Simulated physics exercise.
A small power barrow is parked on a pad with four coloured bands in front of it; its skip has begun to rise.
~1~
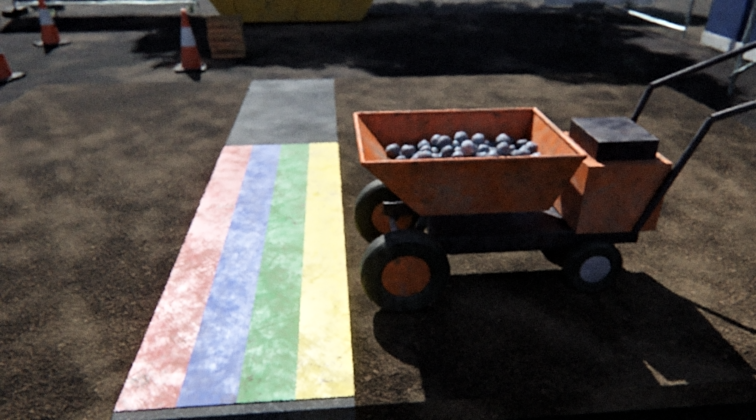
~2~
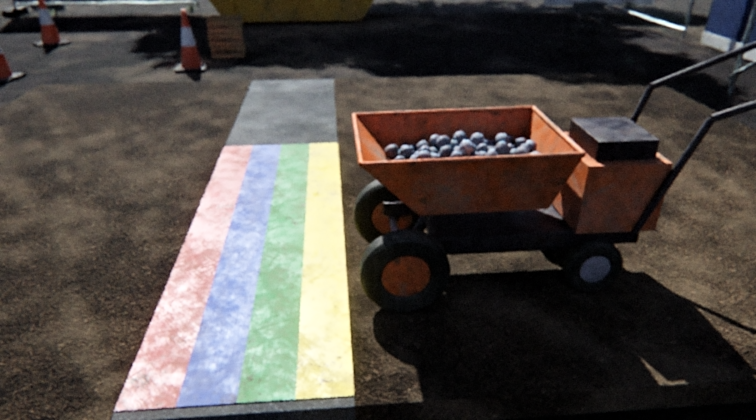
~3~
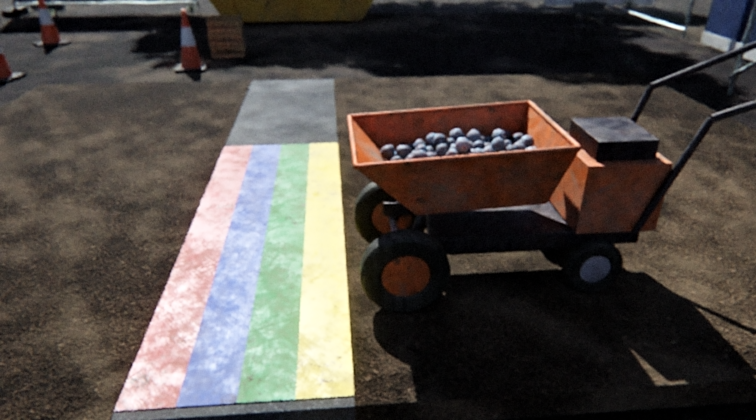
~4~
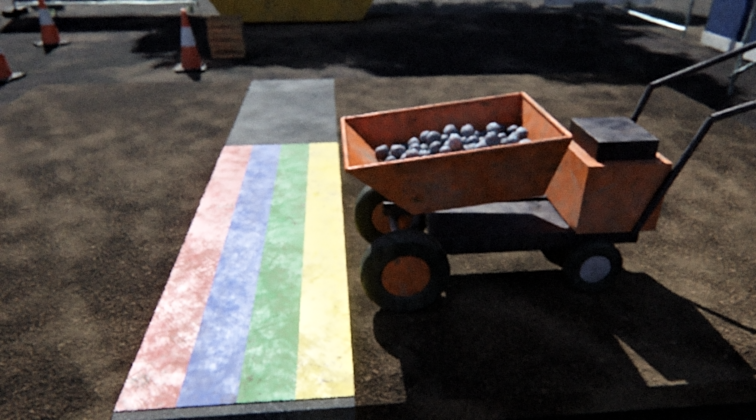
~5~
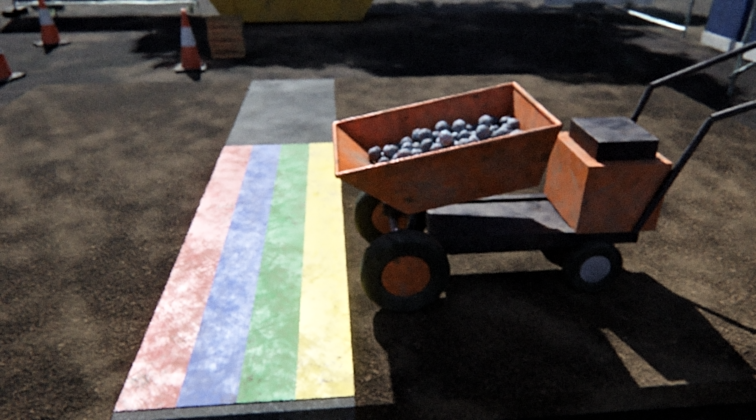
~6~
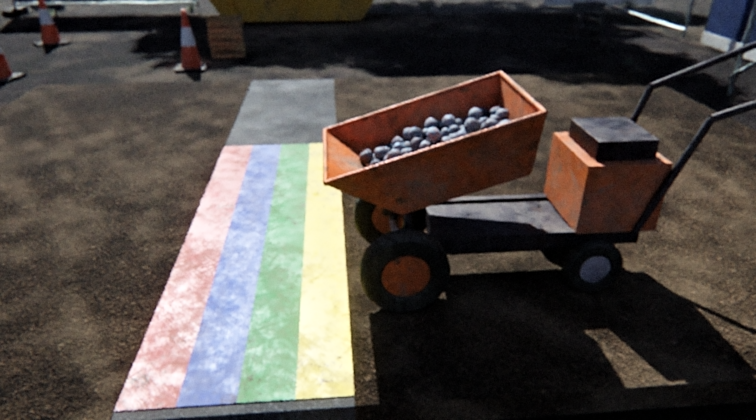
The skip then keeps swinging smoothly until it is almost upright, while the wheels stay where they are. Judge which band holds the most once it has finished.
Most on it: Blue.
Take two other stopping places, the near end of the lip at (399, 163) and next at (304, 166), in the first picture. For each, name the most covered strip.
On the first try it comes out as the strip in green, and on the second as red.
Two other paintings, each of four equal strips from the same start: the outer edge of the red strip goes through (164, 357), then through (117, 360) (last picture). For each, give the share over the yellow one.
Roughly 0 per cent first, then 0 per cent.
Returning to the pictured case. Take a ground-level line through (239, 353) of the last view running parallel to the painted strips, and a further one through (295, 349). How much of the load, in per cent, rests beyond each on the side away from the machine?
In order: 60 per cent, then 80 per cent.
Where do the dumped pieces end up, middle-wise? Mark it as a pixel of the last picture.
It settles centred around (229, 278).
Soon, skip tipped steeply; all in the skip.
A while on, skip tipped right over; about two thirds in the skip; a small part over the green strip; about a quarter over the blue strip; a stray few over the red strip.
Towards the end, skip tipped right over; about a quarter in the skip; about a quarter over the green strip; about a third over the blue strip; about a quarter over the red strip; a small part off the paint.
Finally, skip tipped right over; about a quarter in the skip; none over the yellow strip; about a quarter over the green strip; about a third over the blue strip; about a quarter over the red strip; a small part off the paint.
